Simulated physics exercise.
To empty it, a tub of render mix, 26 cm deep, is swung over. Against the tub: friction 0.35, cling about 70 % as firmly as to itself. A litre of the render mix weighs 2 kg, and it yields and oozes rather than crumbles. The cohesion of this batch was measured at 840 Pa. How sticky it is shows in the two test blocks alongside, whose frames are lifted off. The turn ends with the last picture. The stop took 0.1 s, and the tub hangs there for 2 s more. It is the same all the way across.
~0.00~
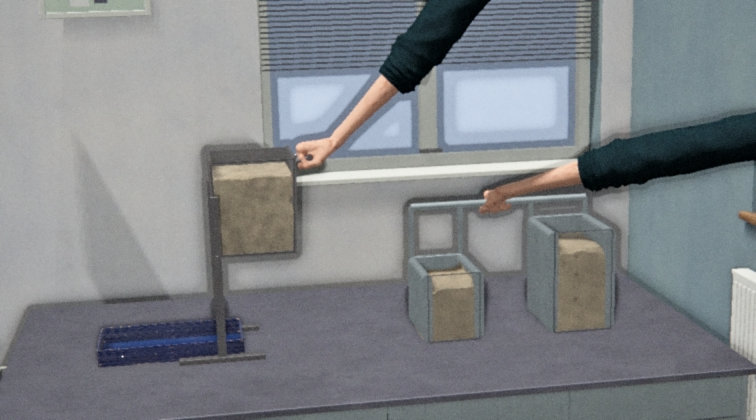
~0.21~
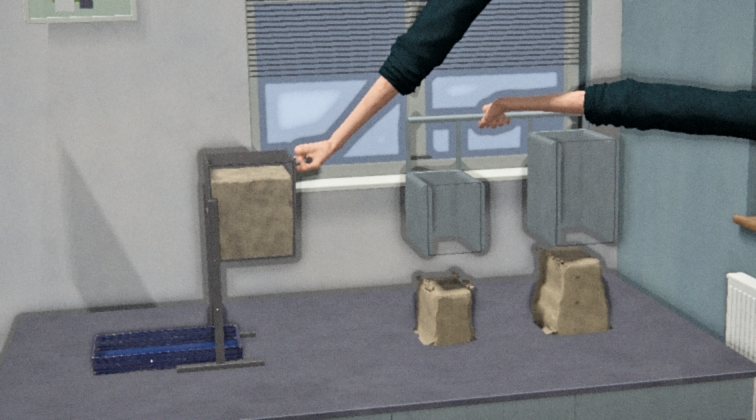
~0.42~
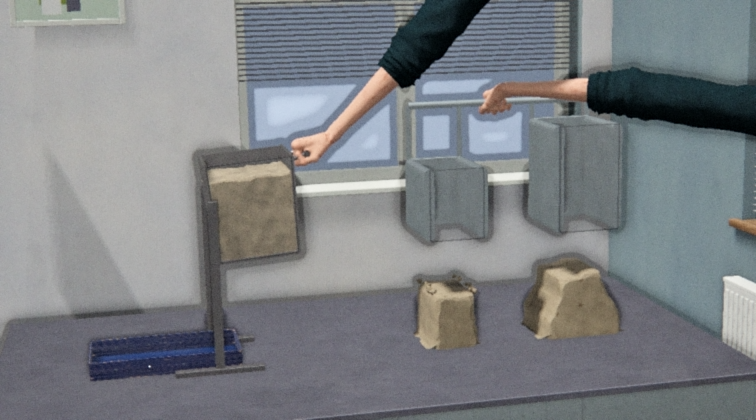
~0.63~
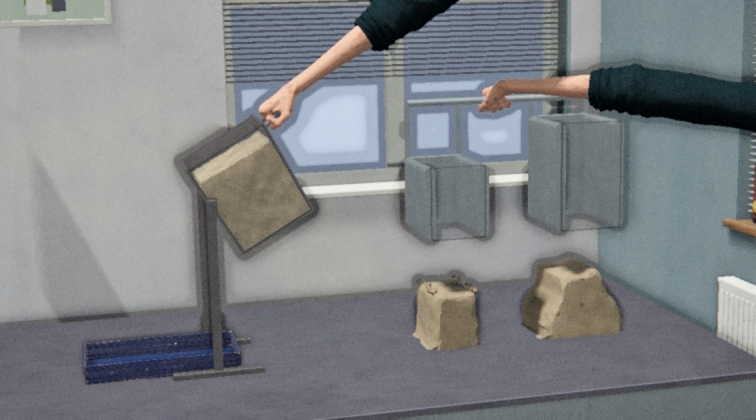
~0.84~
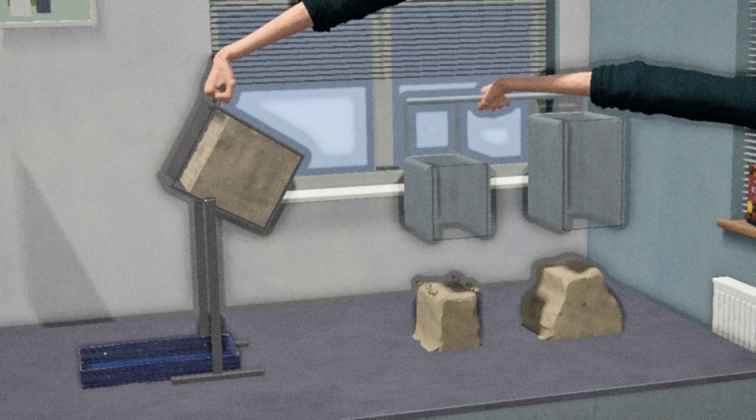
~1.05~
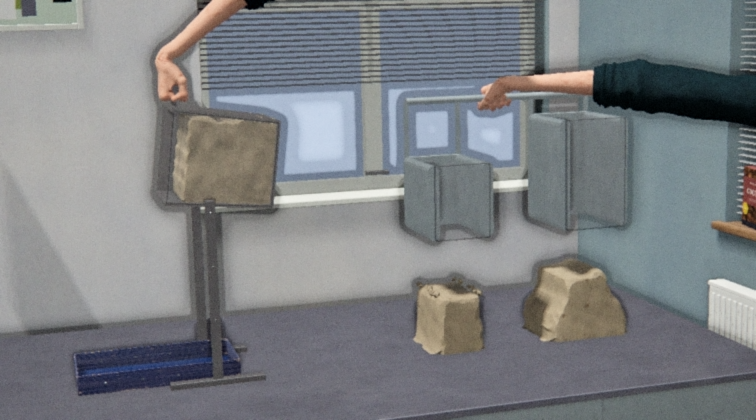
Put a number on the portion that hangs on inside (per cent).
Expect roughly 100 %.
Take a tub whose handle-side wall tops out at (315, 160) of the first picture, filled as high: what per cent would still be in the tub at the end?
It would be near 75 %.
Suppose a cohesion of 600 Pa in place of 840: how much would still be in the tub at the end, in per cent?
Then about 80 %.
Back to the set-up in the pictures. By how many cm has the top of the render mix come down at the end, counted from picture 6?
About 1 cm.
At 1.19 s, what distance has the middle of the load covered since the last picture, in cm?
About 0 cm.
After 1.19 s, the tub is at 83 degrees and holds 100 %.
After 1.36 s, the tub is at 83 degrees and holds 100 %.
After 1.53 s, the tub is at 83 degrees and holds 100 %.
After 1.70 s, the tub is at 83 degrees and holds 100 %.
After 3.05 s, the tub is at 83 degrees and holds 100 %.
